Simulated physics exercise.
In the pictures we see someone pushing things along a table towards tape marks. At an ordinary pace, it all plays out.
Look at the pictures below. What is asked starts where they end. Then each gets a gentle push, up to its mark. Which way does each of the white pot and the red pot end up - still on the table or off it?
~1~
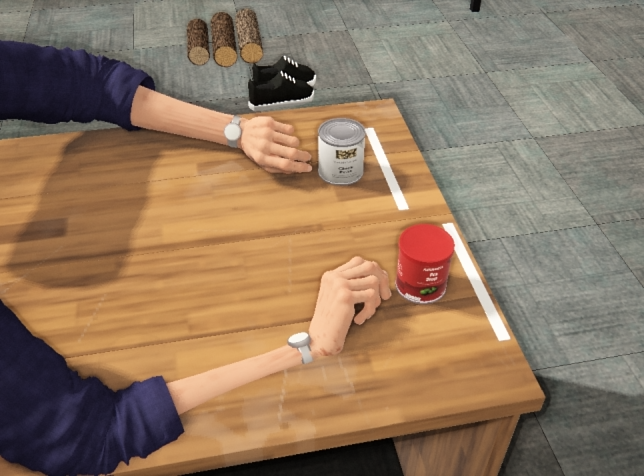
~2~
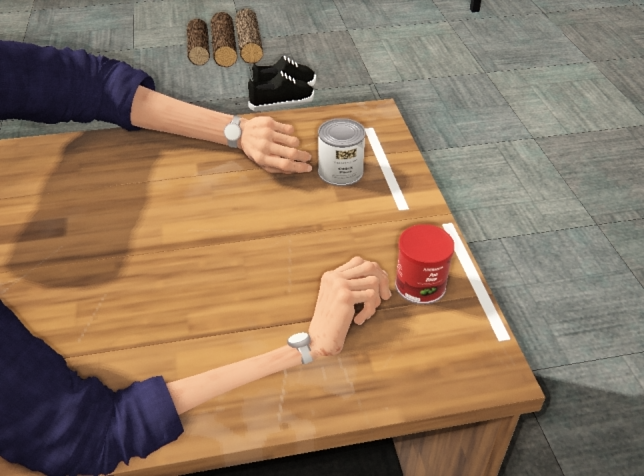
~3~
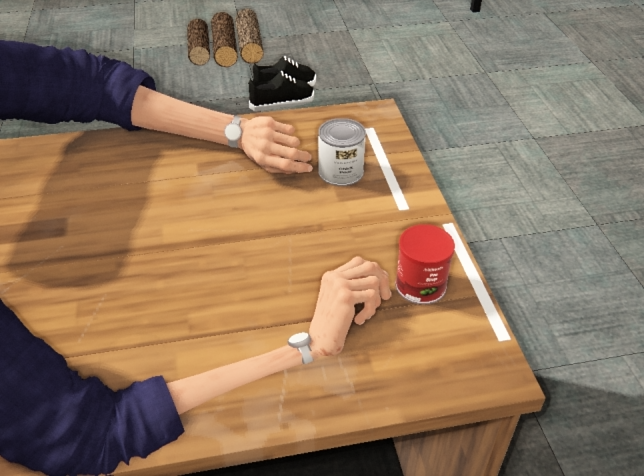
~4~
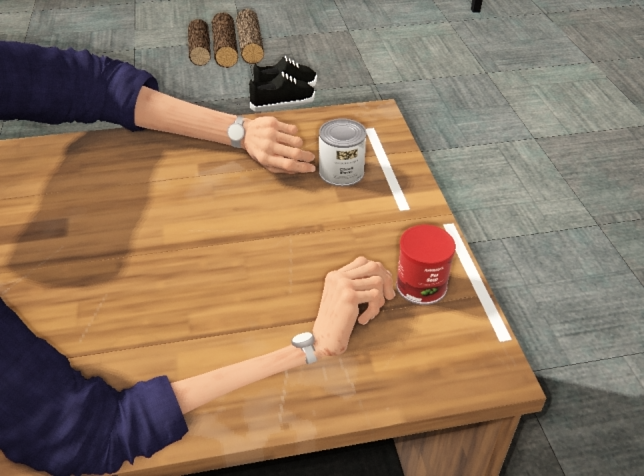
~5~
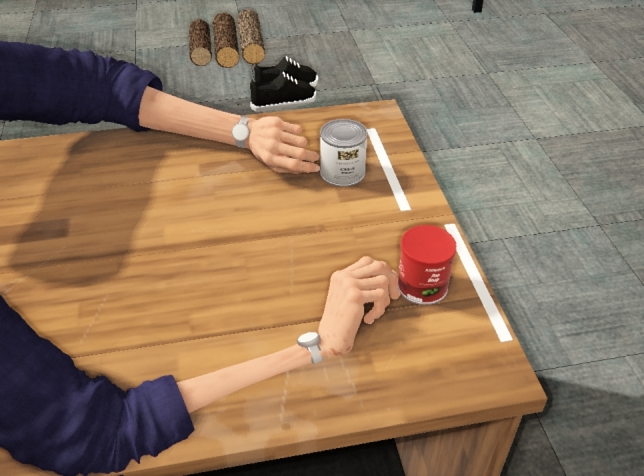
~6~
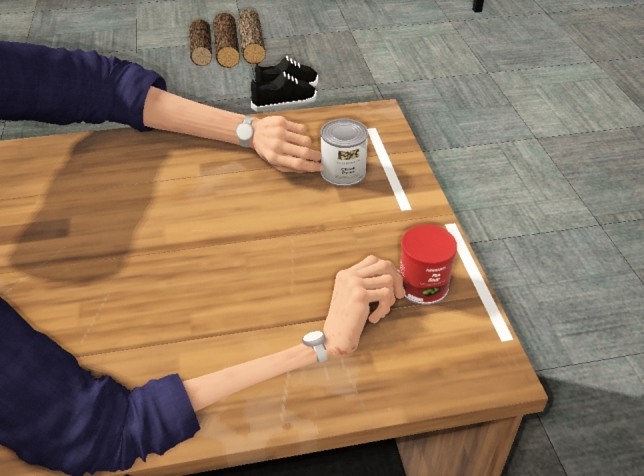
Here the white pot is still on the table, the red pot has fallen off.
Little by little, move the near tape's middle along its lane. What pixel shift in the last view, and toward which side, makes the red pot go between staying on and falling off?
20 pixels or so, to the left.
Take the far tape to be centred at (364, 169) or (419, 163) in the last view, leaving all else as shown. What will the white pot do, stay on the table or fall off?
Well, it does not go over the first time and does not stay on the second time.
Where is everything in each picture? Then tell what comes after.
White pot (341, 152); red pot (424, 264), in the first frame.
Red pot (424, 265), in the second frame.
White pot (342, 152), in the third frame.
Red pot (425, 265), in the fourth frame.
White pot (343, 153), in the fifth frame.
White pot (344, 152); red pot (427, 265), in the sixth frame.
Then, 1.04 s later than the last frame, white pot shifted about its own width near (402, 145); red pot tilted by 6° near (498, 255).
Then, 1.40 s later than the last frame, white pot shifted well along near (415, 144); red pot dropping near (525, 345).
Then, 1.70 s later than the last frame, white pot shifted well along near (415, 144); red pot fallen near (577, 450).
When it is over, the white pot is still on the table, near (415, 144); the red pot drops to the floor.
